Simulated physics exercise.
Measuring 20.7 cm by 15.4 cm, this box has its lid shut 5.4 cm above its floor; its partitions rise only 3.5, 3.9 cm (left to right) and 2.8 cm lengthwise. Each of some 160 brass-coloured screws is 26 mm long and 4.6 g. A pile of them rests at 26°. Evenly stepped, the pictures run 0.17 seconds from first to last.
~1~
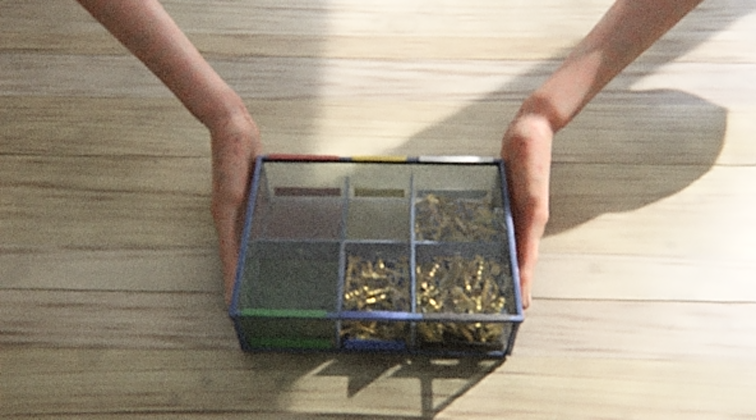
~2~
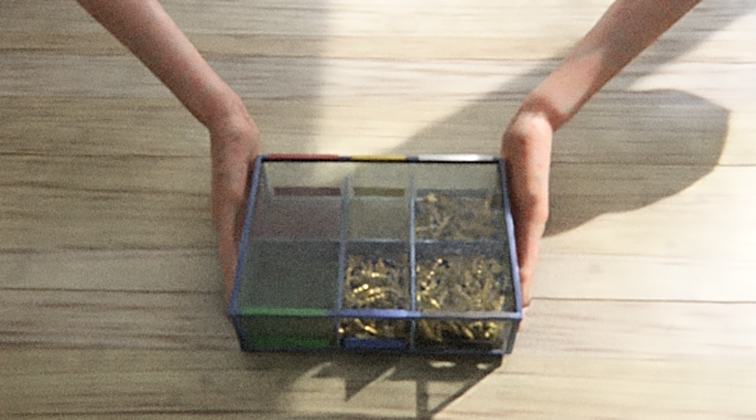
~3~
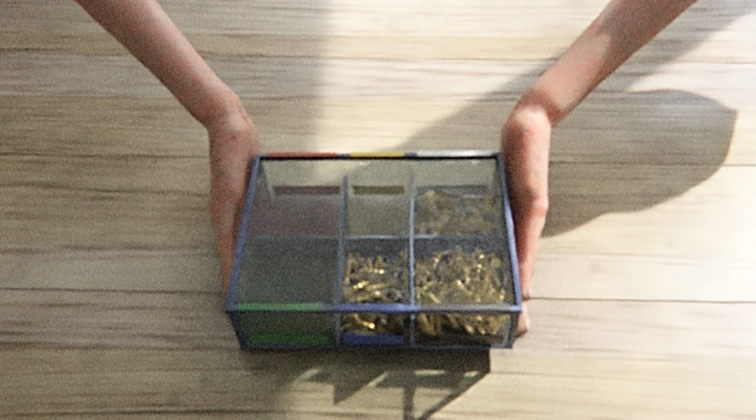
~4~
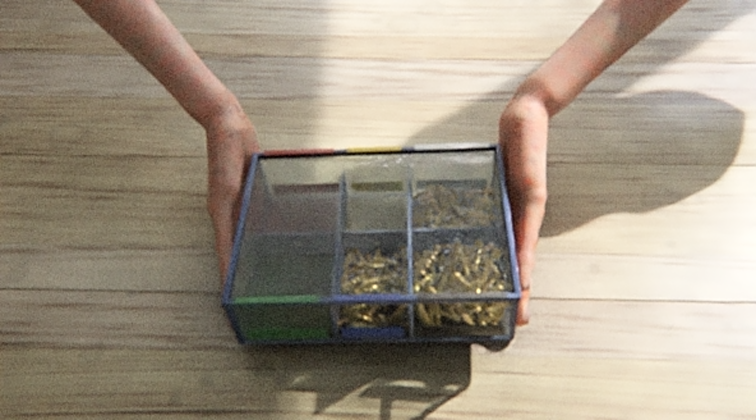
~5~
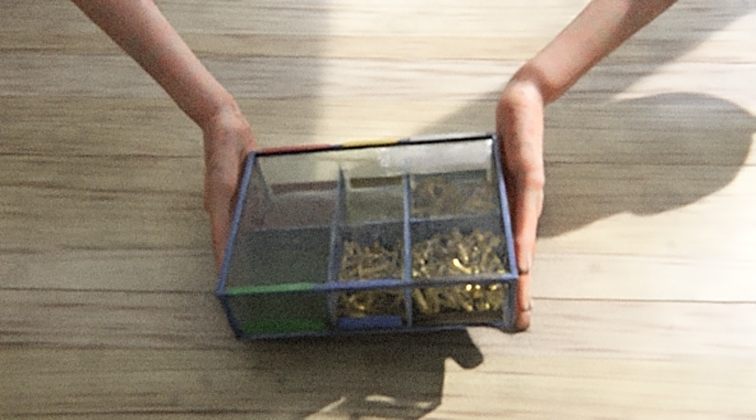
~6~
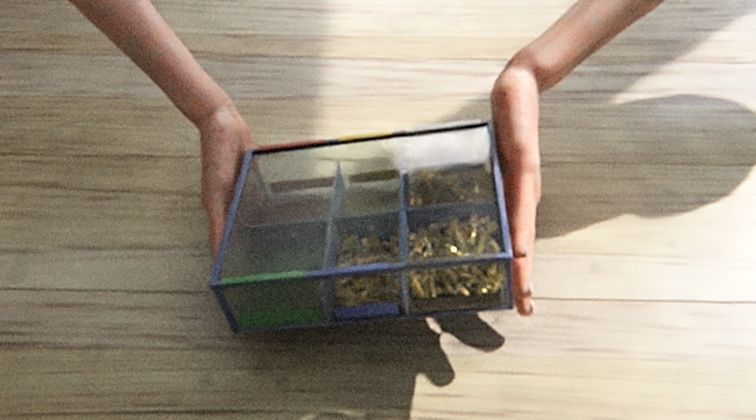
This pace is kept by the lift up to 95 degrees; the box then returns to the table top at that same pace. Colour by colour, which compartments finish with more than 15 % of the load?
Red compartment: Yes, blue compartment: No, green compartment: No, yellow compartment: No, white compartment: Yes, black compartment: Yes.
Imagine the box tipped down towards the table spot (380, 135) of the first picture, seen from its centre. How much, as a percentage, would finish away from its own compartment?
Estimate: Some 55 per cent.
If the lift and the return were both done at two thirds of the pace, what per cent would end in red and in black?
You'd end up with red at 30 percent and black at 20 percent.
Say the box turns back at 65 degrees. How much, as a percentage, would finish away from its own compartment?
10 %.
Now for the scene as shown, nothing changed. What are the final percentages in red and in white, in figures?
The red one gets 30 per cent and the white one 35 per cent.
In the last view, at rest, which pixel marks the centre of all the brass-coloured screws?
Close to pixel (422, 229).
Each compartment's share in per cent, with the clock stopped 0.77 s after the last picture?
Red = 0, blue = 30, green = 0, yellow = 5, white = 30, black = 35 (per cent).
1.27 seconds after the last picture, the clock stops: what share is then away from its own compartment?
About 40 %.
Then, 0.77 s after the last picture, tilt 95 degrees; blue 30 %, yellow 5 %, white 30 %, black 35 %.
Then, 1.27 s after the last picture, tilt 43 degrees; red 30 %, blue 10 %, white 35 %, black 25 %.
Then, 1.85 s after the last picture, tilt 0 degrees; red 30 %, blue 10 %, white 35 %, black 25 %.
In the end, red 30 %, blue 10 %, green 0 %, yellow 5 %, white 35 %, black 25 %.
